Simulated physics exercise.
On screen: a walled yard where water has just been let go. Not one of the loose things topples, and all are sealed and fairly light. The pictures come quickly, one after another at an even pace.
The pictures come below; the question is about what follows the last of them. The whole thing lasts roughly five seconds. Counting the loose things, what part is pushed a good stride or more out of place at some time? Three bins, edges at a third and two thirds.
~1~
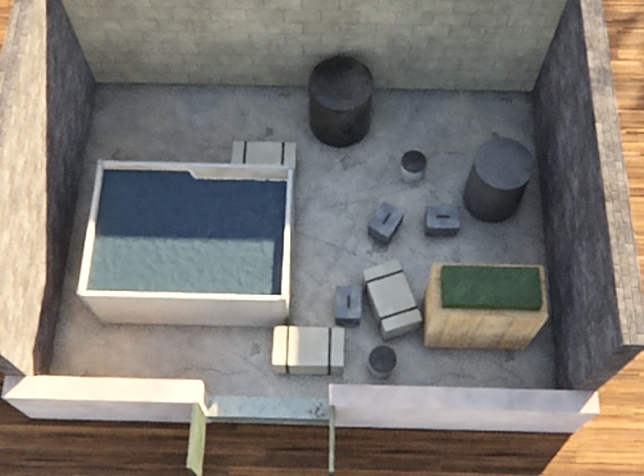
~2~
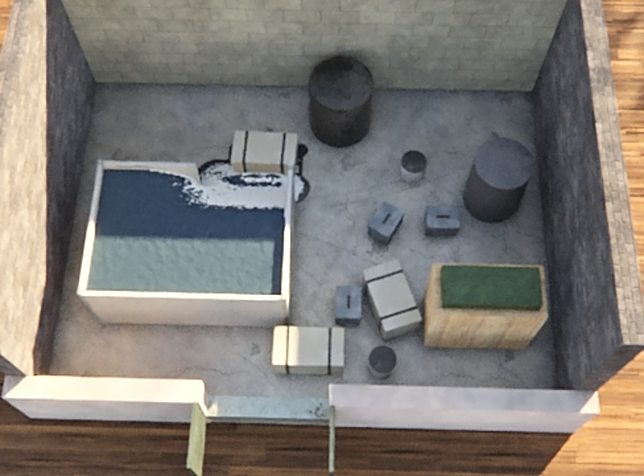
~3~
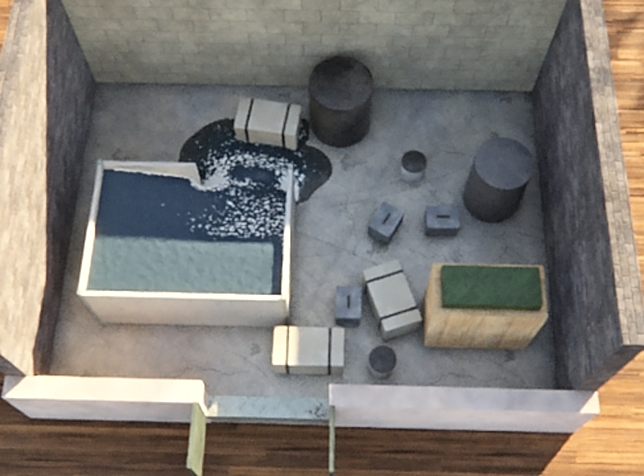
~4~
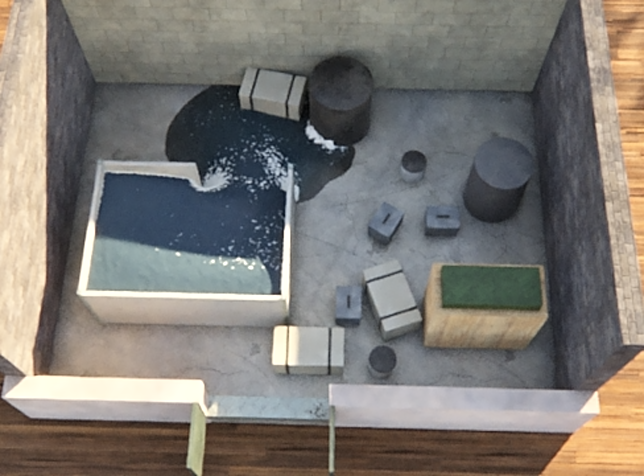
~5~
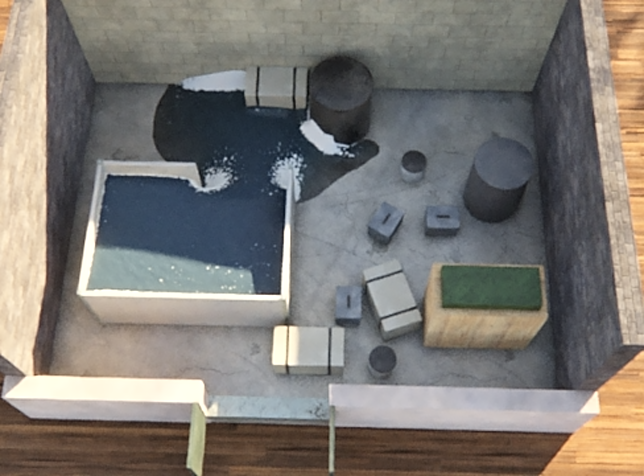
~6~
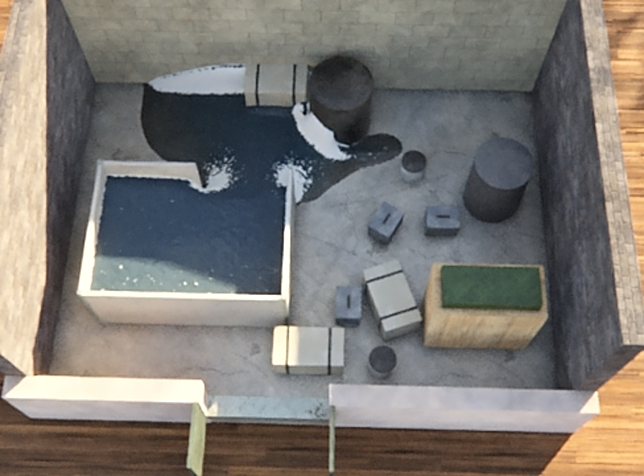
It is a middling share of a third to two thirds.
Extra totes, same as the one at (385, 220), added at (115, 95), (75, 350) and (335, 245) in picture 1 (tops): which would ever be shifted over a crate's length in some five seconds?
In sequence: Pushed clear, pushed clear, doesn't go far.
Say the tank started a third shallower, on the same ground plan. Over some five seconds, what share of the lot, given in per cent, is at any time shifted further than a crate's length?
Something like 10 in a hundred of them.
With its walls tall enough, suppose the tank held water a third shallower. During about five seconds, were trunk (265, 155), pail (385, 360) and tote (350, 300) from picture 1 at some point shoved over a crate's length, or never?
Beyond that, then not beyond that, then not beyond that.
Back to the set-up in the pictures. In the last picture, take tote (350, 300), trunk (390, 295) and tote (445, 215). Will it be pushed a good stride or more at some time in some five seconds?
Object by object as listed: Falls short, falls short and travels that far.
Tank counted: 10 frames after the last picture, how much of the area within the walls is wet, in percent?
60 %, give or take.
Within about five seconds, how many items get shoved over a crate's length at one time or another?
Counting them up gives 5.
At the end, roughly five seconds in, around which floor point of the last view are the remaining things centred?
Around pixel (367, 289).
A moment on, 1 of 8 are well off their spots; 1 afloat.
Next, 2 of 8 are well off their spots; 1 afloat.
Later, 4 of 8 are well off their spots; 1 afloat.
In the end, 5 of 8 are well off their spots, and 5 have been at some point; 5 afloat.
